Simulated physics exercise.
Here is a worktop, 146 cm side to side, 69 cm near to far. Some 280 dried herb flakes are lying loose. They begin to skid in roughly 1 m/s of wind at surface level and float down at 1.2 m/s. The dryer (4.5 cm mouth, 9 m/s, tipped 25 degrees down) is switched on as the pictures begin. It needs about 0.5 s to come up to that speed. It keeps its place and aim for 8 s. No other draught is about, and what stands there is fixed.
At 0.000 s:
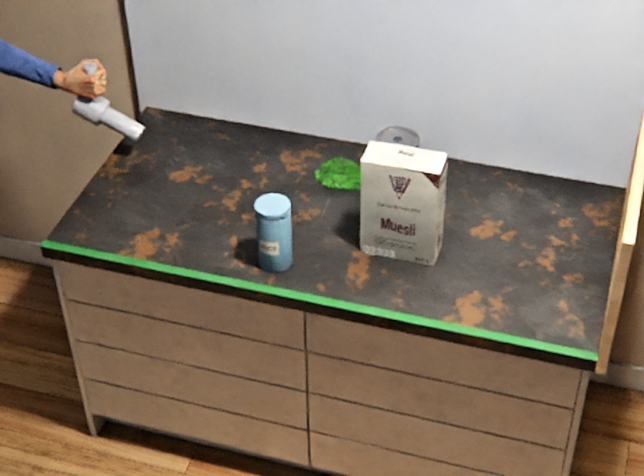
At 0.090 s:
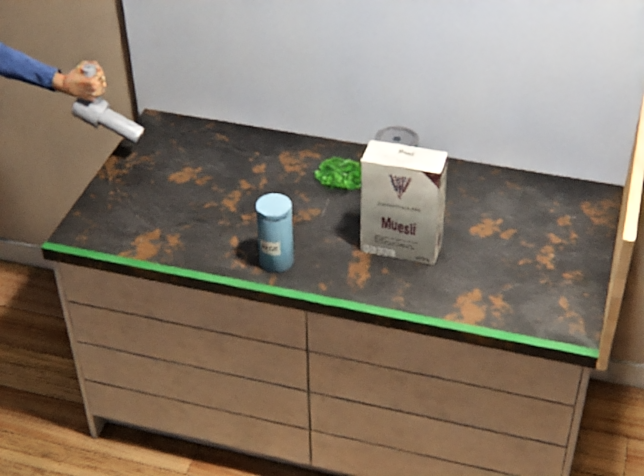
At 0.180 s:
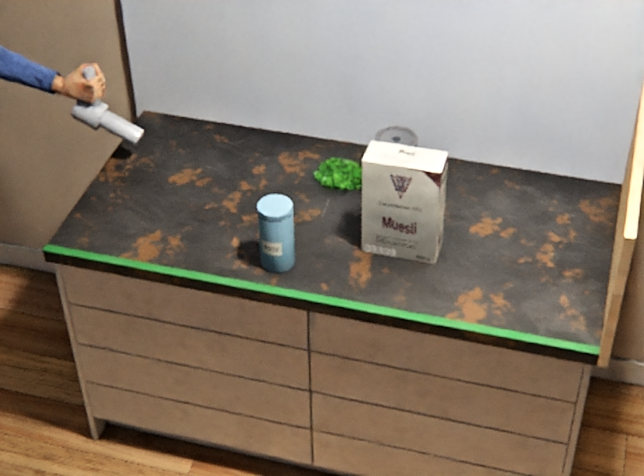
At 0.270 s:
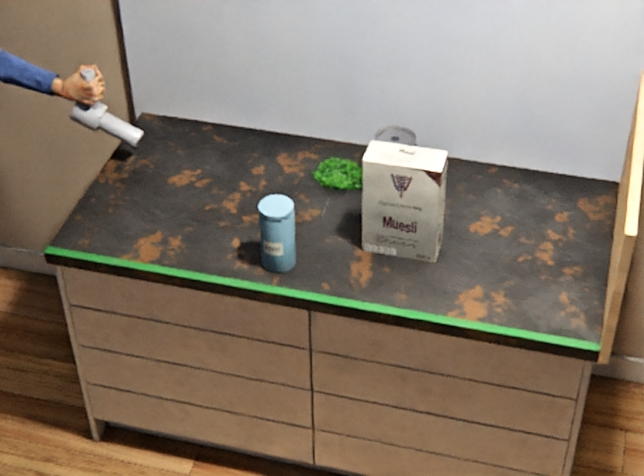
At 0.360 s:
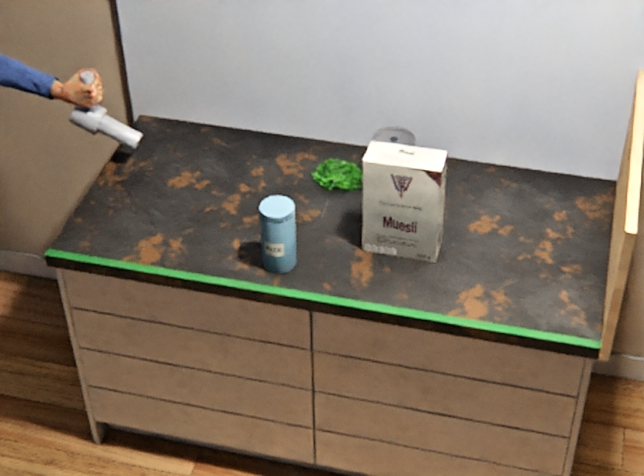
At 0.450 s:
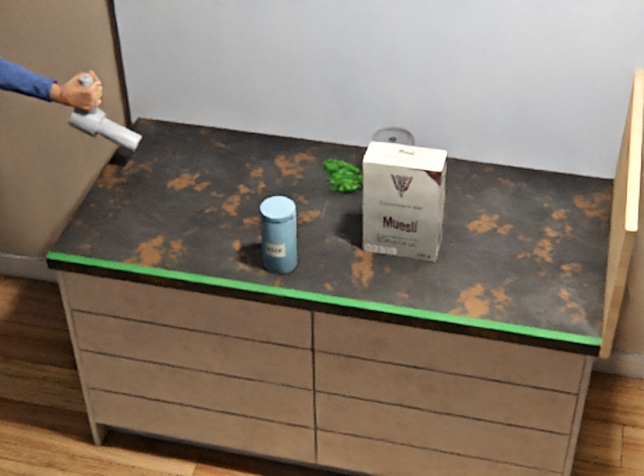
A hand held a pale dryer, tilted downward, over the left end of a dark, rust-flecked worktop, while the small green heap beside the muesli box lay still, then shifted slightly to the right.
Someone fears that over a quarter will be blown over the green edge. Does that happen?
As for a quarter going over the green edge: No.
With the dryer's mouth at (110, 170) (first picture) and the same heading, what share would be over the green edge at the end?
Then about 0 %.
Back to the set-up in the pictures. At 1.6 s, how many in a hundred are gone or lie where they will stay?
About 15 %.
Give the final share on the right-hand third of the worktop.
Near 100 %.
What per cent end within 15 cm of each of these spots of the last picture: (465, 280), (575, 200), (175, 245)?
In turn about 0 %, 70 %, 0 %.
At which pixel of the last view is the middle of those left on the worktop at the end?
Around (601, 212).
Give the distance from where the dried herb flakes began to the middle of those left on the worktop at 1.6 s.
Roughly 65 cm.
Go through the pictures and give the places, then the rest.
The middle of the dried herb flakes is near (342, 175), none has stirred yet and the mouth of the dryer is at (141, 135), in the first picture.
The middle of the dried herb flakes is near (342, 173), none has stirred yet and the green edge is centred on (303, 300), in the second picture.
The middle of the dried herb flakes is near (341, 174), none has stirred yet, the top of a tin is at (396, 139) and the top of a carton is at (406, 156), in the third picture.
The middle of the dried herb flakes is near (340, 174) and none has stirred yet, in the fourth picture.
The middle of the dried herb flakes is near (339, 174) and none has stirred yet, in the fifth picture.
The middle of the dried herb flakes is near (346, 178), the farthest in sight from the dryer is at (362, 181) and about 30 % have left their places, in the sixth picture.
After 1.6 s, 0 % are over the green edge; the middle of those still in play is near (573, 187); 14 % have settled or left.
After 2.6 s, 0 % are over the green edge; the middle of those still in play is near (598, 193); 28 % have settled or left.
After 4.4 s, 1 % are over the green edge; the middle of those still in play is near (603, 210); 46 % have settled or left.
After 8.0 s, at the end, 1 % are over the green edge; the middle of those still in play is near (601, 212).
